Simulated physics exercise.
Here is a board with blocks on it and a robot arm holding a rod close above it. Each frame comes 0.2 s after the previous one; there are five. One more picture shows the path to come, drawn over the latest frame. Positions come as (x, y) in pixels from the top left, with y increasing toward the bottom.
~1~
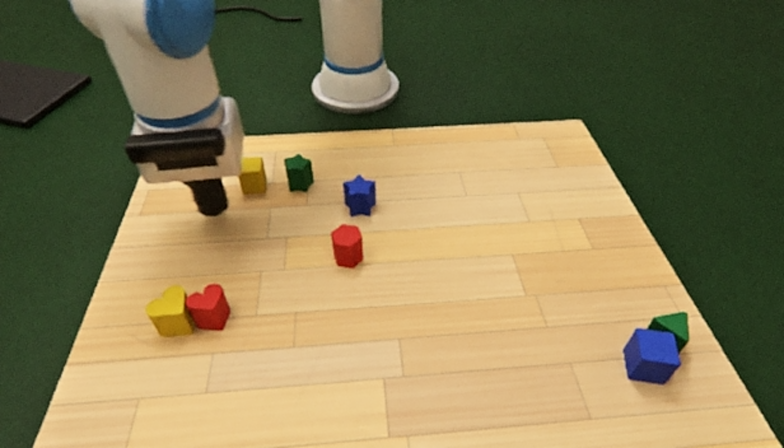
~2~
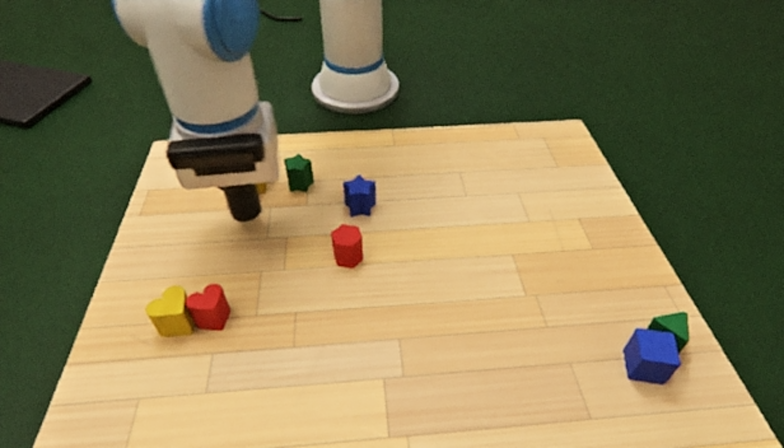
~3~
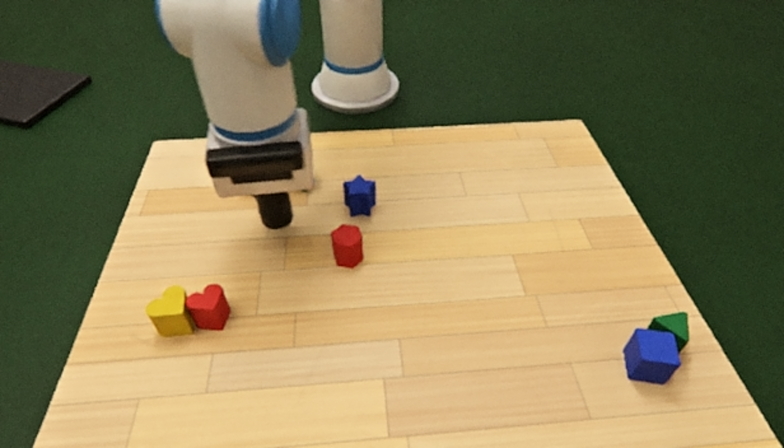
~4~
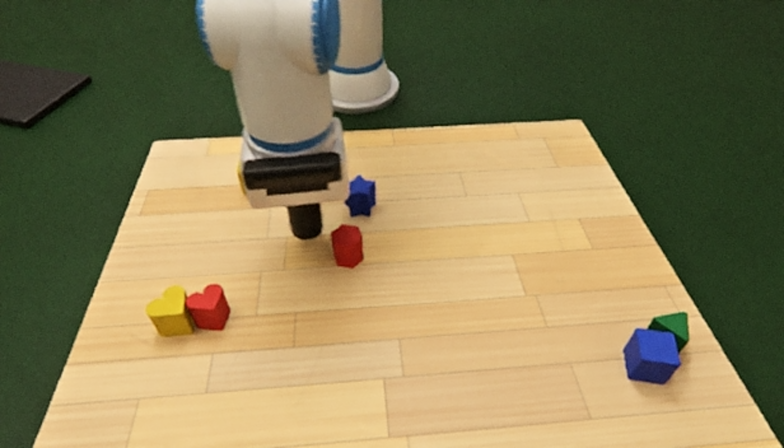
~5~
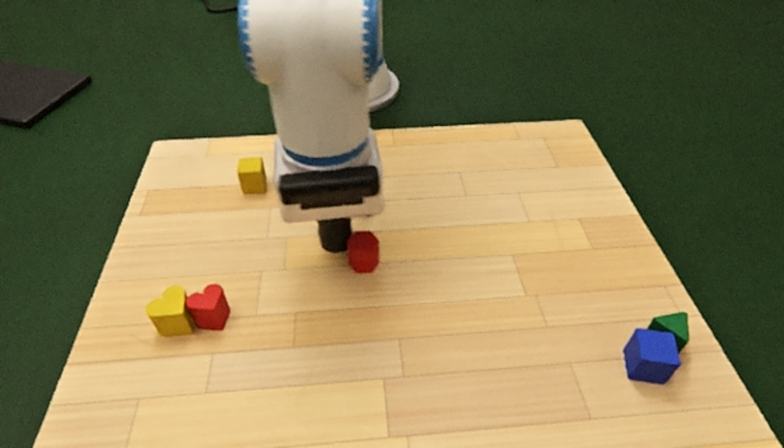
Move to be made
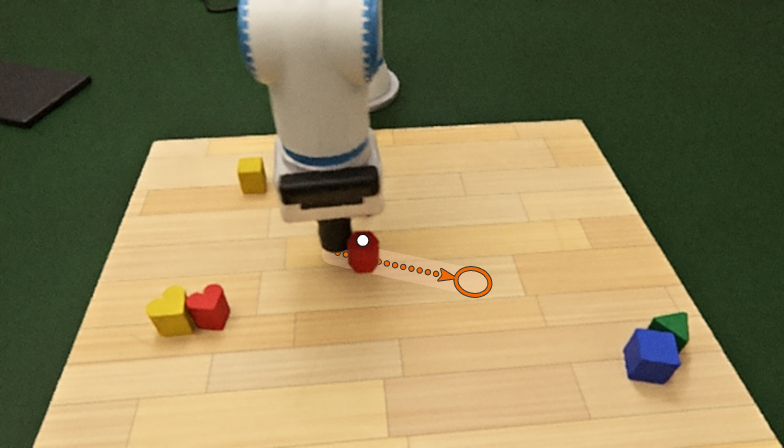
On a wooden board, a robot arm sweeping a black rod rightward past scattered blocks and nudging a red hexagonal block right.
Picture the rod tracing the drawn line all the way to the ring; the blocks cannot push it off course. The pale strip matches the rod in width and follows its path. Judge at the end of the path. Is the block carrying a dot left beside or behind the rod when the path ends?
My answer is yes.
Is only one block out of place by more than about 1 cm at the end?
Yes - that is the case.
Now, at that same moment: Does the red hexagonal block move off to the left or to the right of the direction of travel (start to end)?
Slides right.
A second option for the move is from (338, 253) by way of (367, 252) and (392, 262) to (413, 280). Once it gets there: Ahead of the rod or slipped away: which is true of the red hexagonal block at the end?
As far as I can tell, the red hexagonal block is still leading the way in front of the rod.
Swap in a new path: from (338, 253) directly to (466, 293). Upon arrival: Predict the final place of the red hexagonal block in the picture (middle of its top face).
The middle of its top is at (501, 285).
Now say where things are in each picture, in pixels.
The first picture shows rod's lower end (214, 207); blue star (359, 185); red hexagonal block (347, 235).
The second picture shows rod (246, 212); blocks still.
The third picture shows rod (278, 219); blocks still.
The fourth picture shows rod (307, 229); blocks still.
The fifth picture shows rod (337, 242); blue star hidden; red hexagonal block (363, 240).
Drawn move, in a line from (338, 253) to (473, 282); the dot is on the red hexagonal block.
On the path given first. One third of the way, rod (382, 252); red hexagonal block (409, 254), turned 15° clockwise.
Two thirds of the way, rod (428, 261); red hexagonal block (452, 269), turned 30° clockwise.
At the end, rod (475, 271); blue star still; red hexagonal block (480, 286), turned 70° clockwise.
